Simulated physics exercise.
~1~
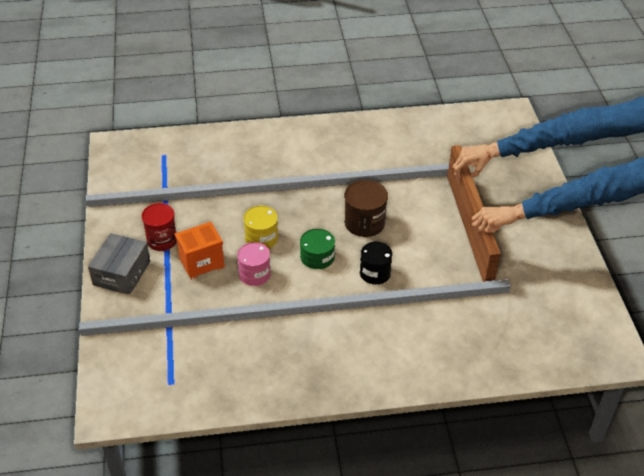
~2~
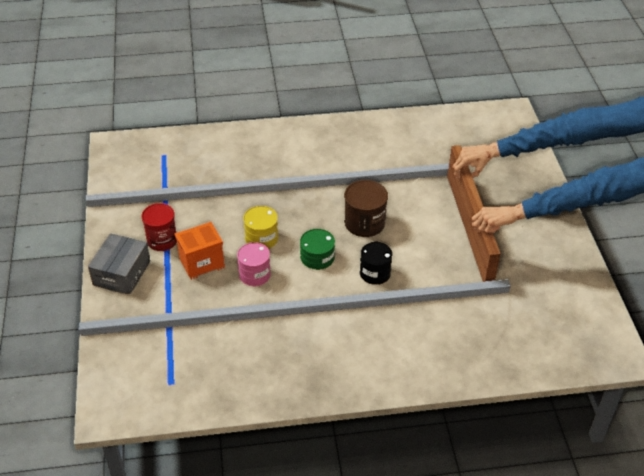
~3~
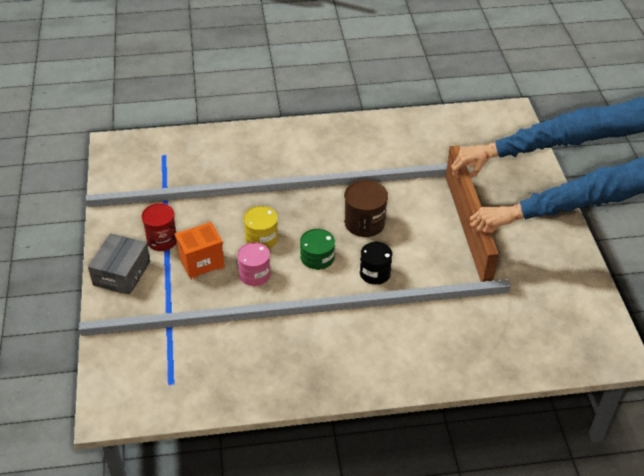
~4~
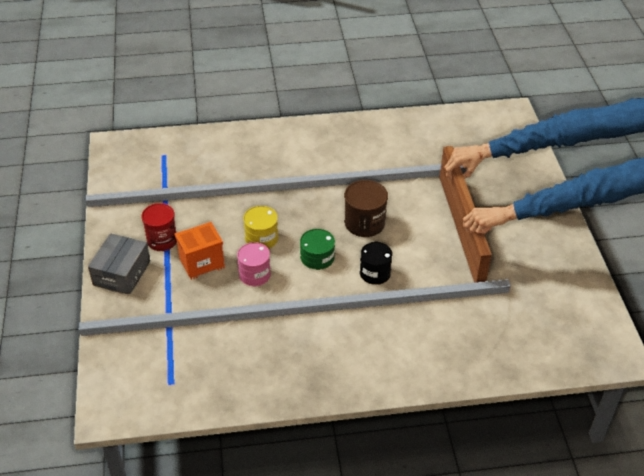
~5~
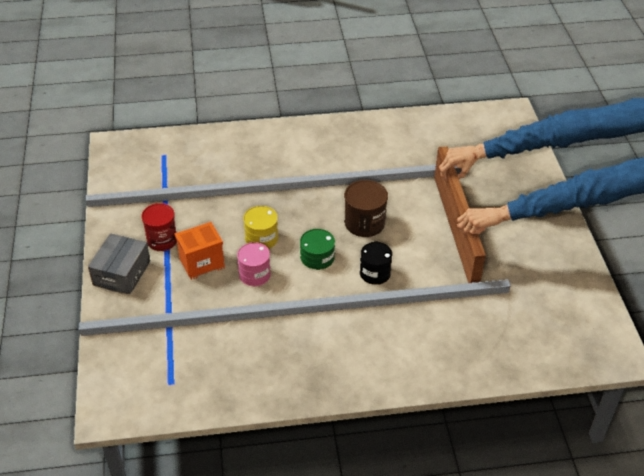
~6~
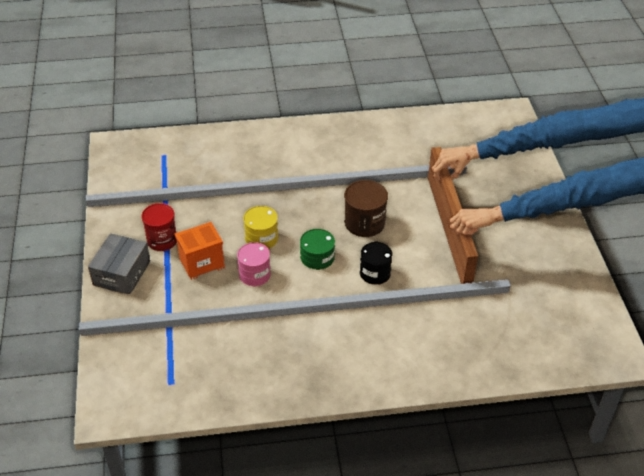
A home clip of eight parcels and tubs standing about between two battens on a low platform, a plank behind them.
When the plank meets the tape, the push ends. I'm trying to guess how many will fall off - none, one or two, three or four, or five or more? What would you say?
The number sent down is small, one or two.
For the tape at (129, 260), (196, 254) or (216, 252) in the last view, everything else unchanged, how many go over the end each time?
It would be 4, 0 and 0.
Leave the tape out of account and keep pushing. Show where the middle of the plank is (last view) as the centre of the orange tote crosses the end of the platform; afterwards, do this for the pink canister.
Near (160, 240), then near (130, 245).
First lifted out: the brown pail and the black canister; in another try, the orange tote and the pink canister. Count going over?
Fallen: 1 in the first try, 1 in the other.
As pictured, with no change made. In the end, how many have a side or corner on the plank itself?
It ends up touching 3.
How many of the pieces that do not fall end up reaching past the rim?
Expected count: 1.
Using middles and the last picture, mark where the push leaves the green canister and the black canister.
The green canister settles near (149, 264); as for the black canister, near (151, 291).
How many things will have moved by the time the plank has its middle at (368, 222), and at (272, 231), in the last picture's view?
I get 2 at the one place and 6 at the other.
Soon after, none off yet; grey box at rest near (120, 264); red pail at rest near (160, 228); orange tote at rest near (201, 251).
At rest, the number that fall off is one or two; fallen, grey box.
